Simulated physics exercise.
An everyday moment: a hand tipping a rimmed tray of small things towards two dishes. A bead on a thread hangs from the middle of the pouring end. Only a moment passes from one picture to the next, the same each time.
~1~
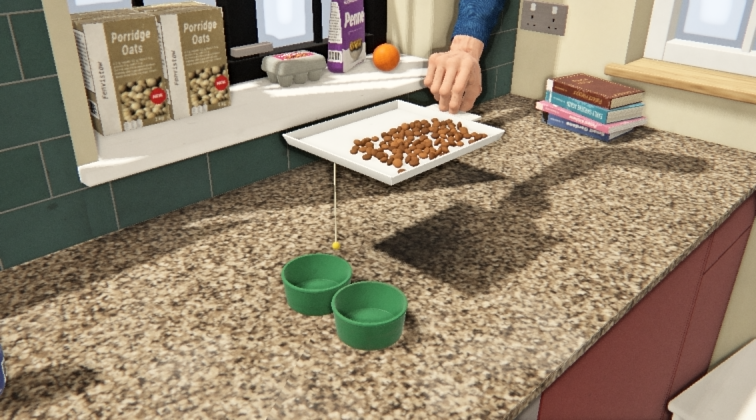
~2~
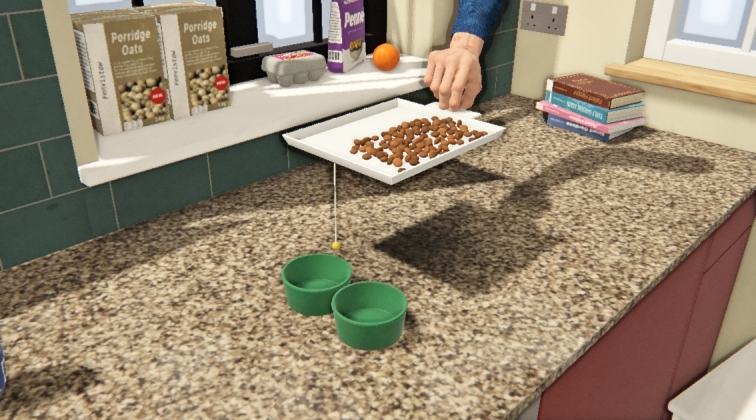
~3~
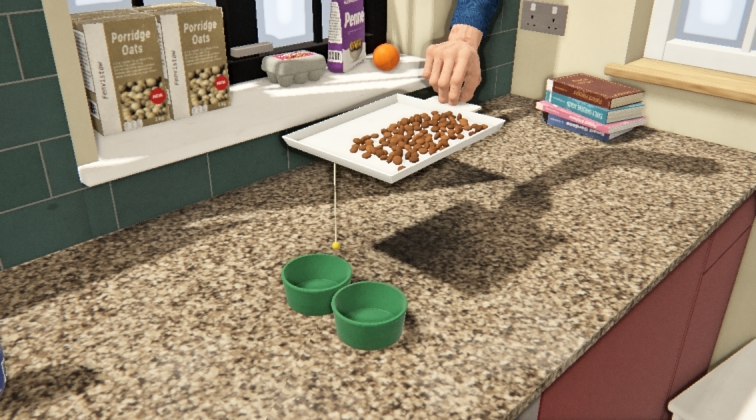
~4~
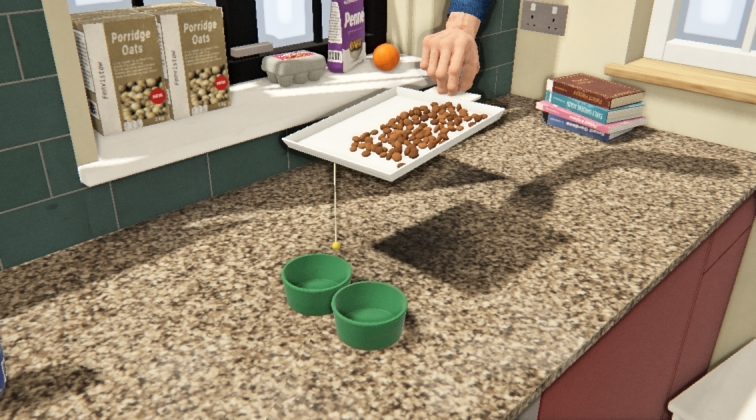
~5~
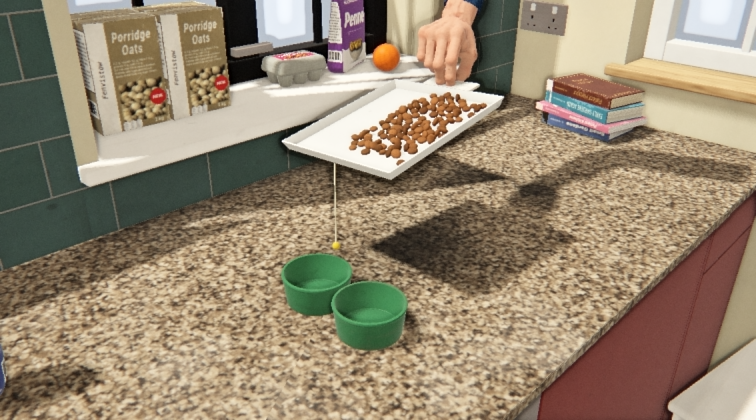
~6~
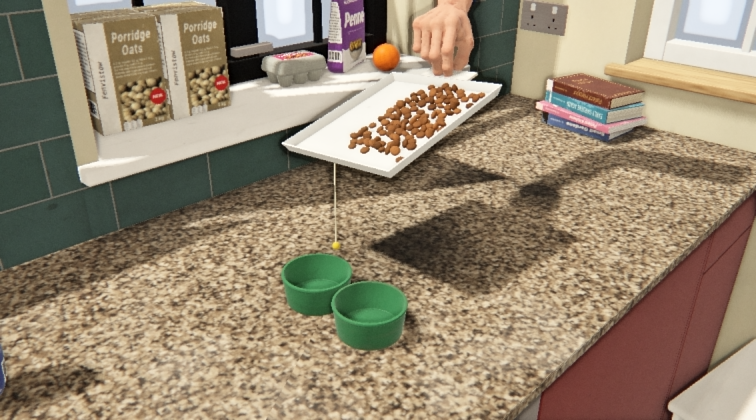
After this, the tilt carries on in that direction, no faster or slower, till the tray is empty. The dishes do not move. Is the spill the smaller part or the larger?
The two hold less than half of the load.
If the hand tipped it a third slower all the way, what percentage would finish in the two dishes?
Roughly 20 in a hundred.
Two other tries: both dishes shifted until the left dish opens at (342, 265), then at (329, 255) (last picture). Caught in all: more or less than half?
First less than half, then below a half.
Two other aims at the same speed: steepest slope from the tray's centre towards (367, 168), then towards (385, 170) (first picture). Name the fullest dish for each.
First the right-hand dish, then the right dish.
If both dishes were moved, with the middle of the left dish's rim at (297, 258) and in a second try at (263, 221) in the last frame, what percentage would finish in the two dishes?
First some 50, then 60 per cent.
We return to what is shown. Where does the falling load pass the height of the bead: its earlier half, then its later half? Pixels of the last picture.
First near (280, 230), later near (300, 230).
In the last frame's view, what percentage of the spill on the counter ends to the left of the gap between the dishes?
Roughly 100 in a hundred.
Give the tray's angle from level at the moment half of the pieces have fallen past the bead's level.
At some 75 degrees.
Just after the last frame, tray tipped steeply; roughly two thirds on the tray; just a few in the left dish; just a few outside both; roughly a third in the air.
A moment on, tray tipped past a quarter turn; just a few on the tray; just a few in the right dish; roughly a quarter in the left dish; the larger part outside both; about a tenth in the air.
Further on, tray tipped past a quarter turn; just a few in the right dish; roughly a quarter in the left dish; the larger part outside both.
When it is over, tray tipped past a quarter turn; just a few in the right dish; roughly a quarter in the left dish; the larger part outside both.
